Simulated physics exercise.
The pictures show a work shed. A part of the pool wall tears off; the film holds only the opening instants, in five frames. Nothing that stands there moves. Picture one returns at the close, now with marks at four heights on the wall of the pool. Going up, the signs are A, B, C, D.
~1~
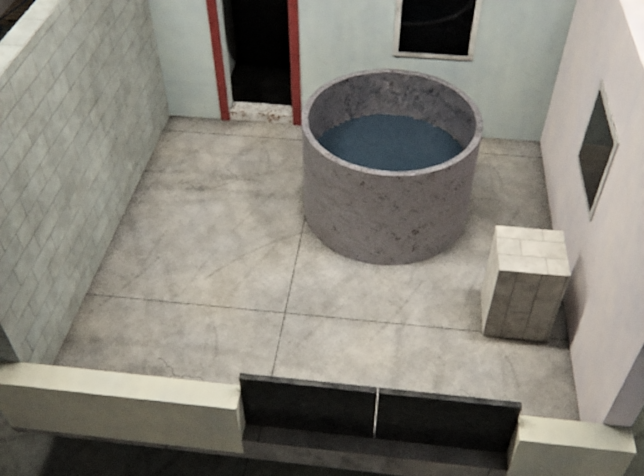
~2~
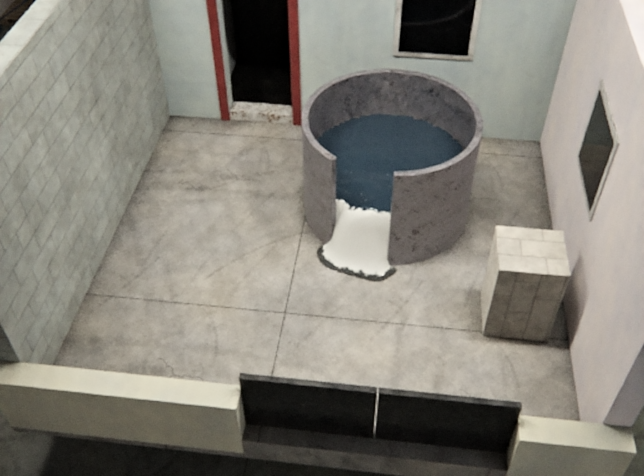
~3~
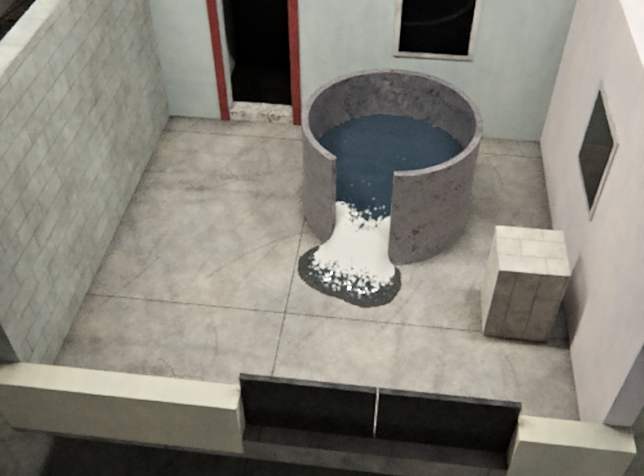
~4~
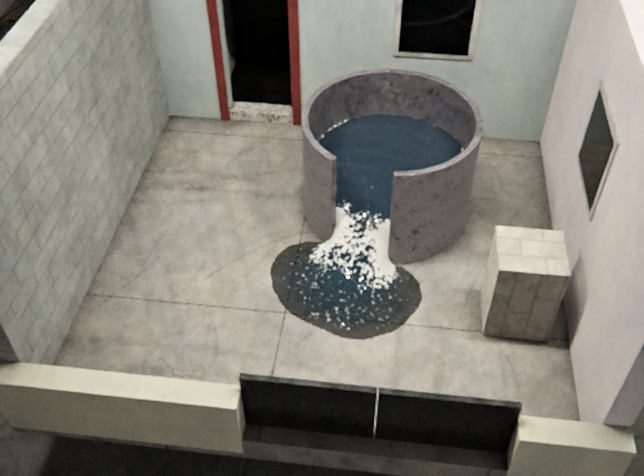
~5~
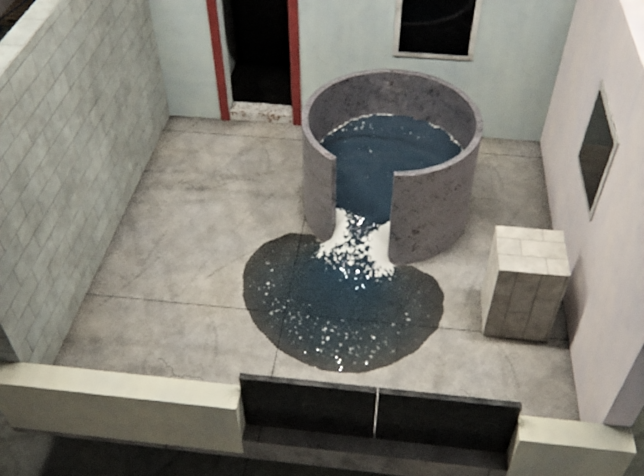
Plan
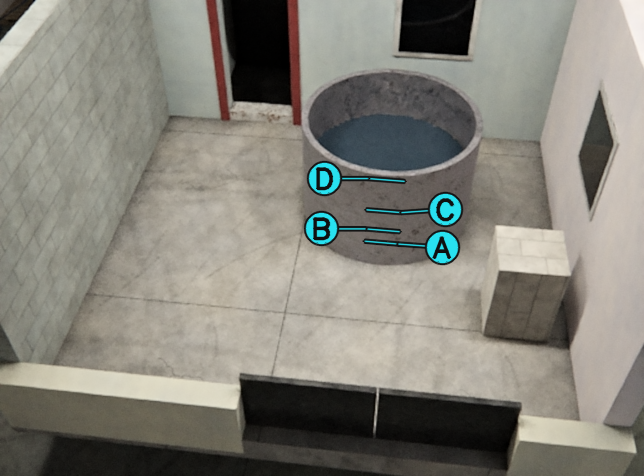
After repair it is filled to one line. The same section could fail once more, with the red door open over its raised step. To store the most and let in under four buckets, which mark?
Level C just does it.
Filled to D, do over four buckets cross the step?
Yes.
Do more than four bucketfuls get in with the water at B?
No, not at all.
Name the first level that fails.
That would be D.
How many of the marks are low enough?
Three.
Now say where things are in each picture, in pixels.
In the first picture, water in the pool at rest, its middle at (388, 160); foot of the red doorway at (262, 122); shut gate at (377, 397).
In the second picture, 1 % of the ground under water, visible out to (328, 246).
In the third picture, 3 % of the ground under water, visible out to (369, 300).
In the fourth picture, 7 % of the ground under water, visible out to (366, 331).
In the fifth picture, 13 % of the ground under water, visible out to (282, 341).
In cyan, A at (381, 242); B at (382, 230); C at (383, 211); D at (386, 179); from the bottom up A, B, C, D.
If A is chosen, nothing gets over.
If B is chosen, nothing gets over.
If C is chosen, a splash gets over, under a bucket.
If D is chosen, about 12 bucketfuls get in.
